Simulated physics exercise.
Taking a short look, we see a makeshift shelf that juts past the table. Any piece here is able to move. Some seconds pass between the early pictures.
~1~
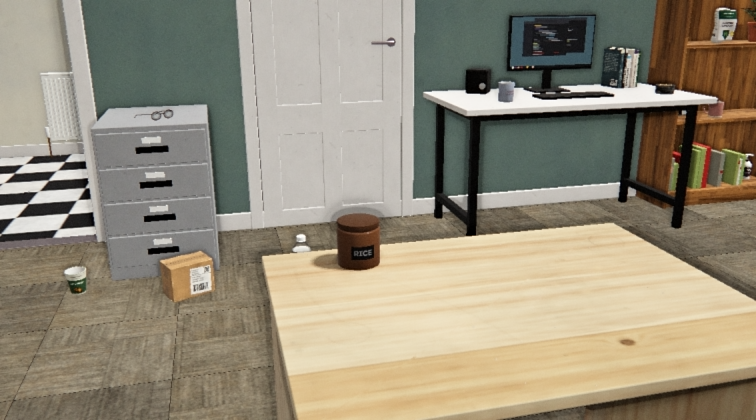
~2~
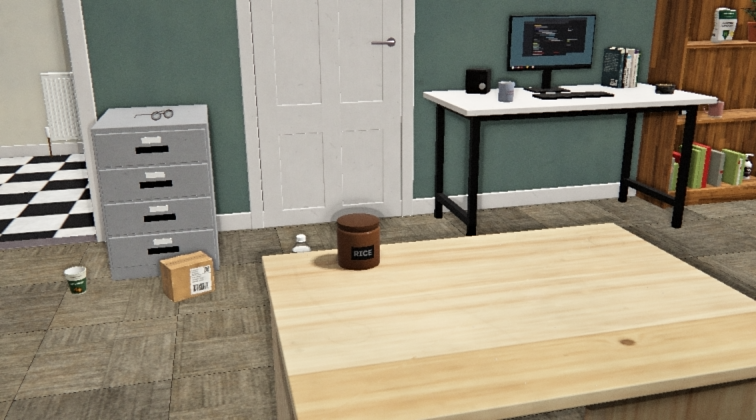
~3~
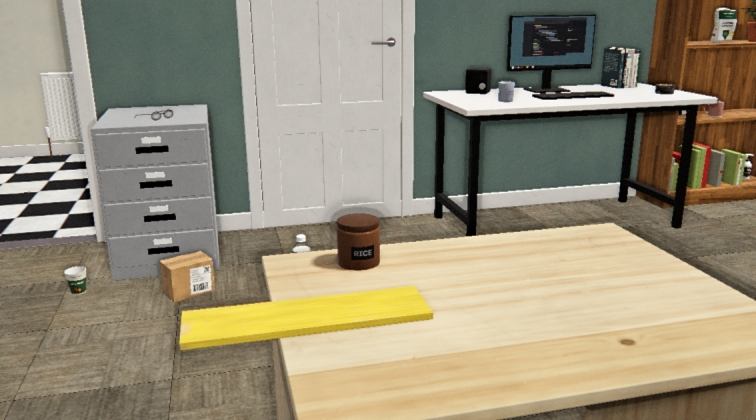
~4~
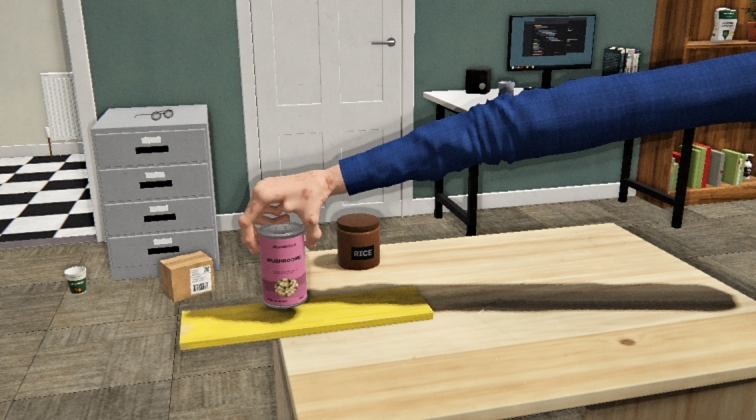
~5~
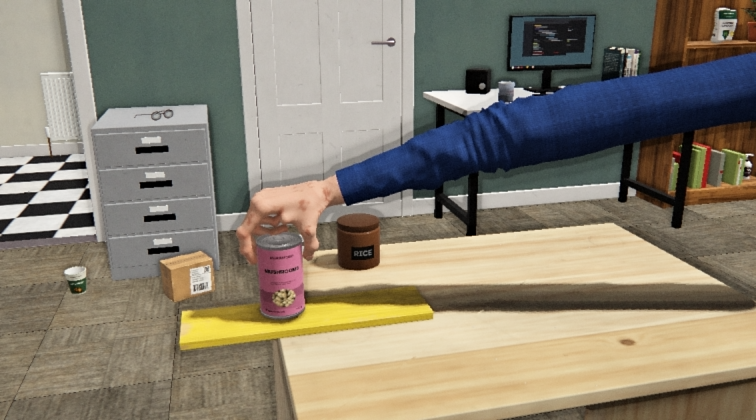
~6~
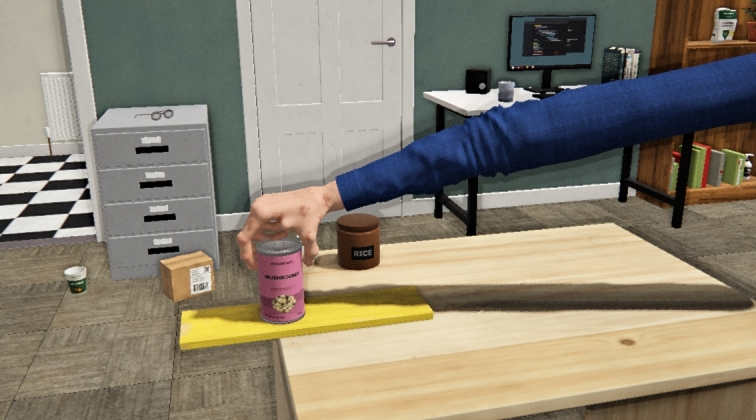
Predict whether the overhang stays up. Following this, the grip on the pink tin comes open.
Rests there.
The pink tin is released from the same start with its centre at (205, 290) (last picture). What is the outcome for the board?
After that it tumbles.
Then, 0.60 s later than the last frame, all is still.
Then, 1.30 s later than the last frame, pink tin resting near (281, 281).
When it is over, all 3 as before. End places, in pixels of the last picture, pink tin near (281, 281). The board keeps its balance.
